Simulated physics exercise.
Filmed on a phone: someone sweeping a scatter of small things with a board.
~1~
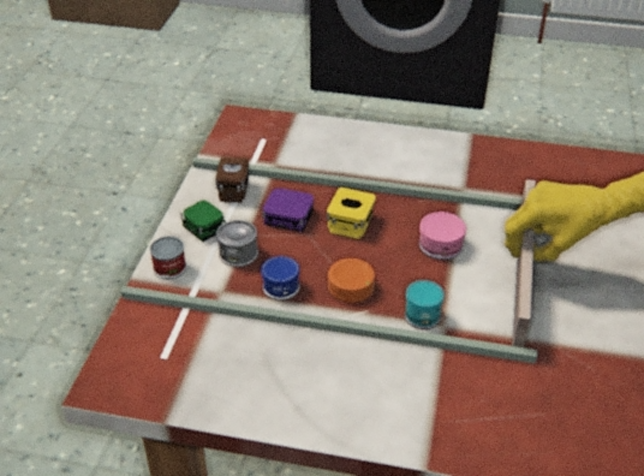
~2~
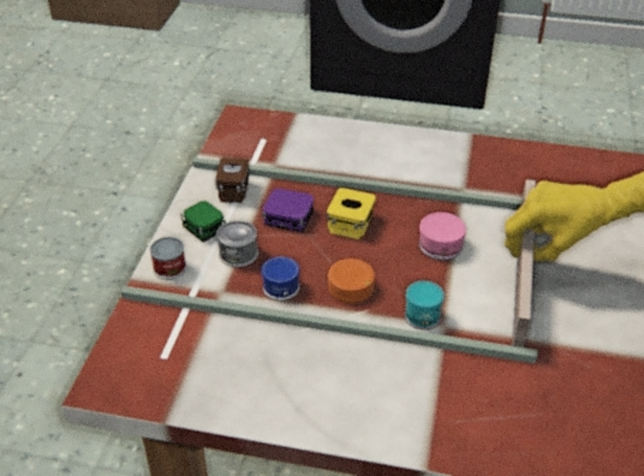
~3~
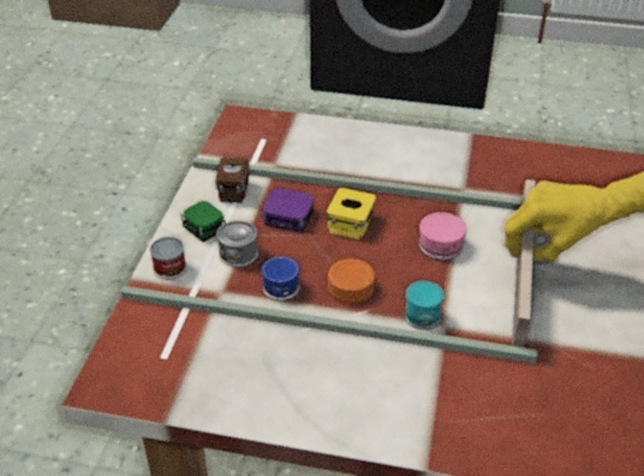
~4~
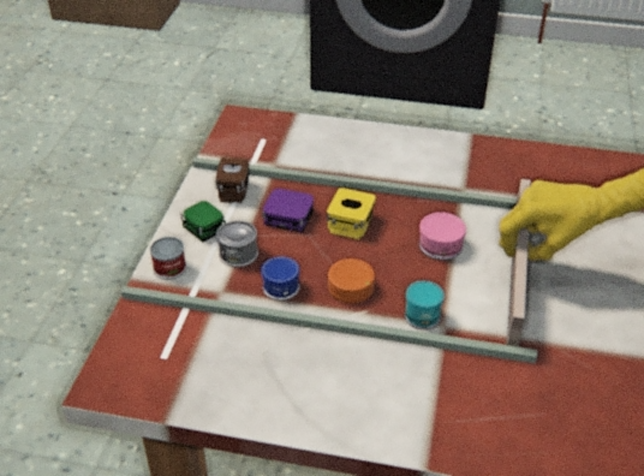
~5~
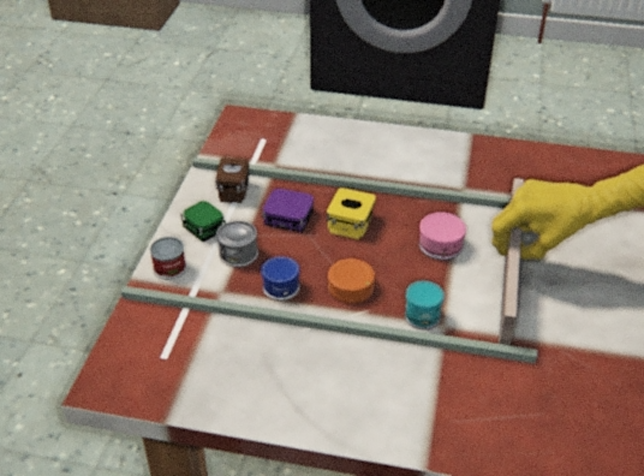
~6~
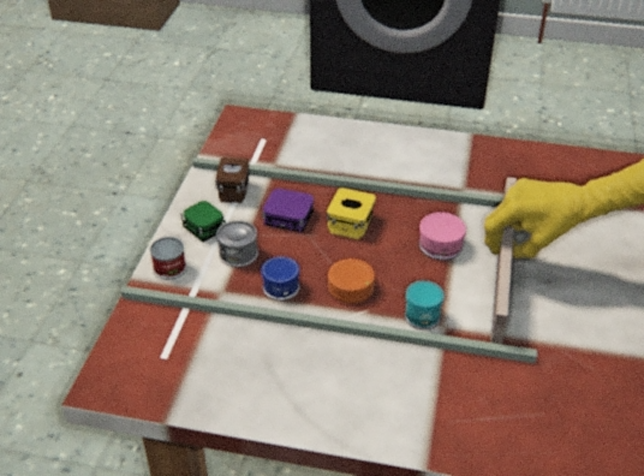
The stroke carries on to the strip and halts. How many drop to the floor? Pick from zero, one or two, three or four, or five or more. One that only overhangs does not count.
The number that fall off is three or four.
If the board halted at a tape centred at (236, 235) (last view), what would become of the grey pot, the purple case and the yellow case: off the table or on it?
The grey pot stays on; the purple case survives; the yellow case stays on.
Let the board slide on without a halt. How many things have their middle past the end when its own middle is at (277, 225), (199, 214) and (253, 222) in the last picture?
It would be 0, 6 and 1.
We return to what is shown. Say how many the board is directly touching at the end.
The number is 4.
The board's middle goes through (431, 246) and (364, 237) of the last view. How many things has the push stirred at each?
At the one place 2, at the other 5.
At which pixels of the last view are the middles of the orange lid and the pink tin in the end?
First (188, 250), then (206, 209).
Early on, none off yet; red tin at rest near (168, 258); green case at rest near (204, 221); brown case at rest near (233, 179).
Finally, the number that fall off is three or four; lost, brown case, green case and red tin.
